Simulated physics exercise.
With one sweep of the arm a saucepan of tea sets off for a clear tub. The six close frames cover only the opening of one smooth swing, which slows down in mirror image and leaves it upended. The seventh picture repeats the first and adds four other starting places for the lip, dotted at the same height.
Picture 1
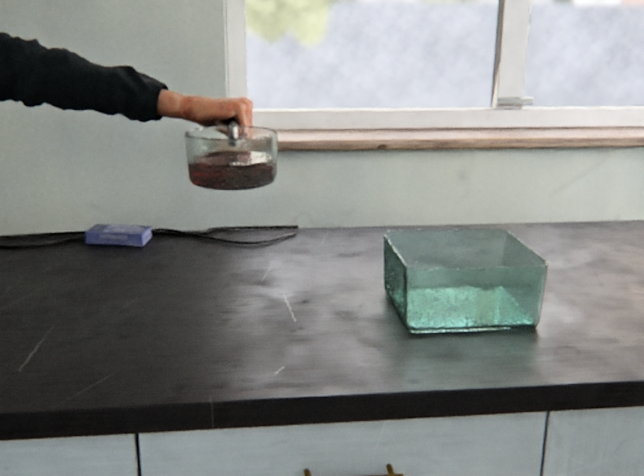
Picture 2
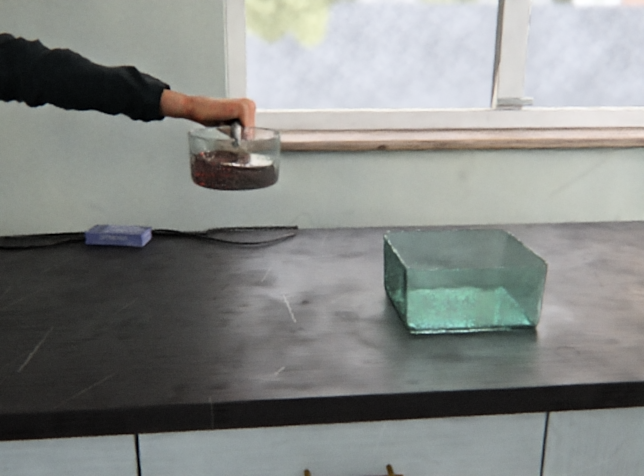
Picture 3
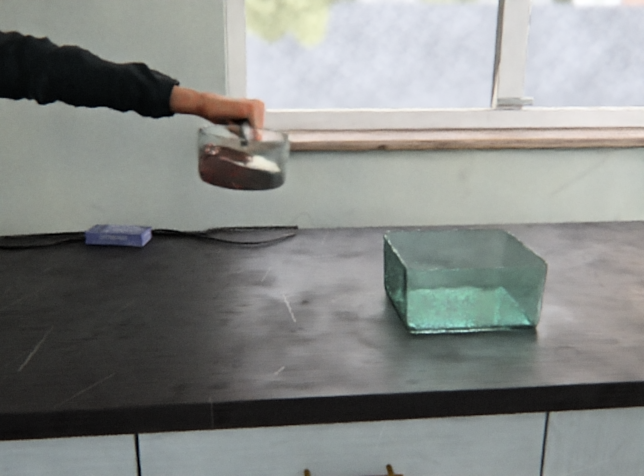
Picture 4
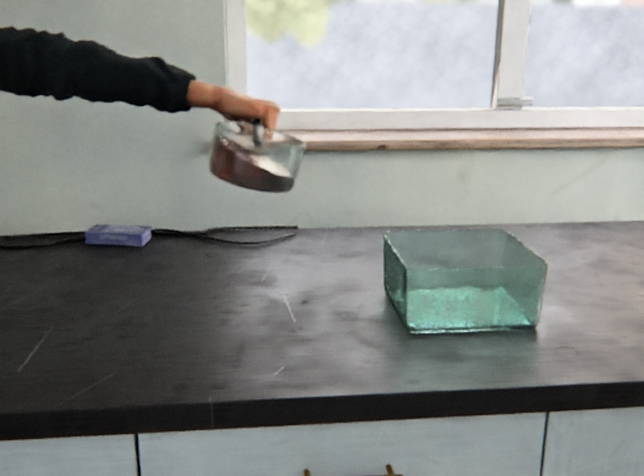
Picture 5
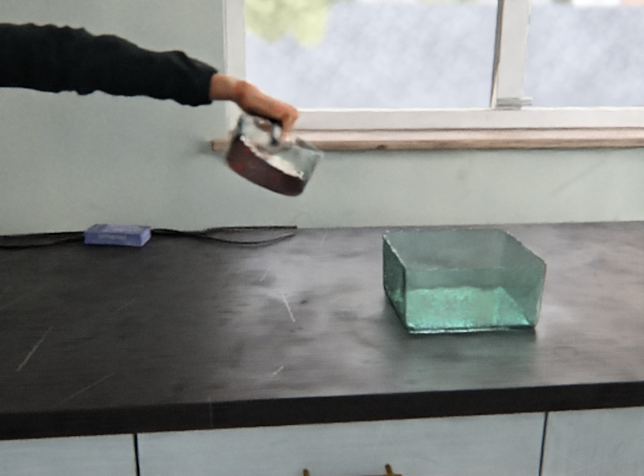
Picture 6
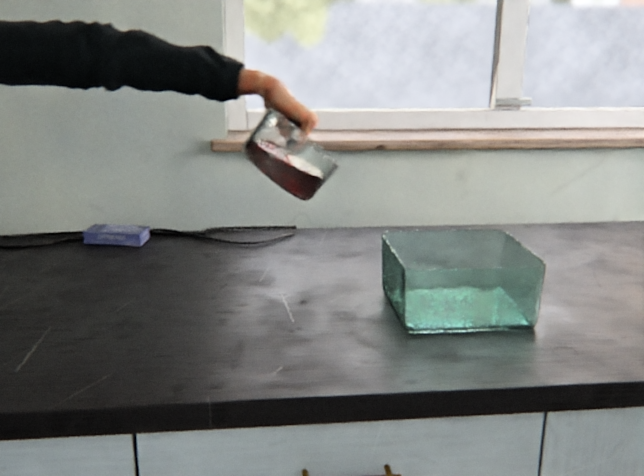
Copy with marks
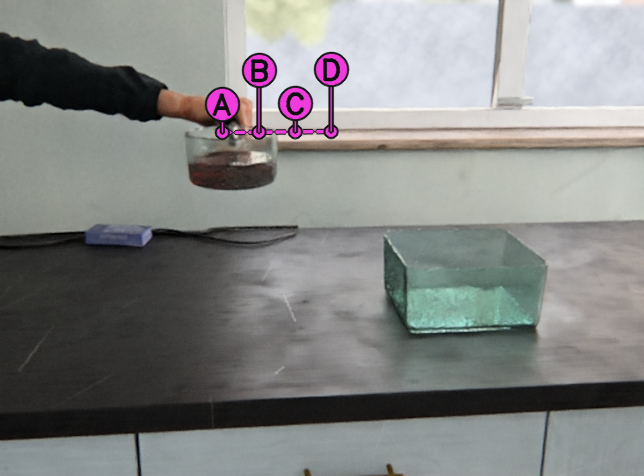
In this clip, a hand in a dark sleeve holds a clear pan of dark liquid above a black counter, then moves it rightward while tilting it increasingly to the right, as a greenish clear tub stays still.
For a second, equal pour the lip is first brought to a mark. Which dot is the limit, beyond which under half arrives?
Take A.
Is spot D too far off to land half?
No, that is safe.
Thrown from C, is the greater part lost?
No, that is safe.
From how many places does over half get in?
All of the four.
In magenta, A at (222, 132); B at (259, 132); C at (295, 131); D at (331, 131).
Choosing A, about 64 % lands in the tub, 19 % falls short and 17 % goes beside or beyond.
Choosing B, about 76 % lands in the tub, 7 % falls short and 17 % goes beside or beyond.
Choosing C, about 83 % lands in the tub, 10 % falls short and 6 % goes beside or beyond.
Choosing D, about 82 % lands in the tub, 2 % falls short and 16 % goes beside or beyond.
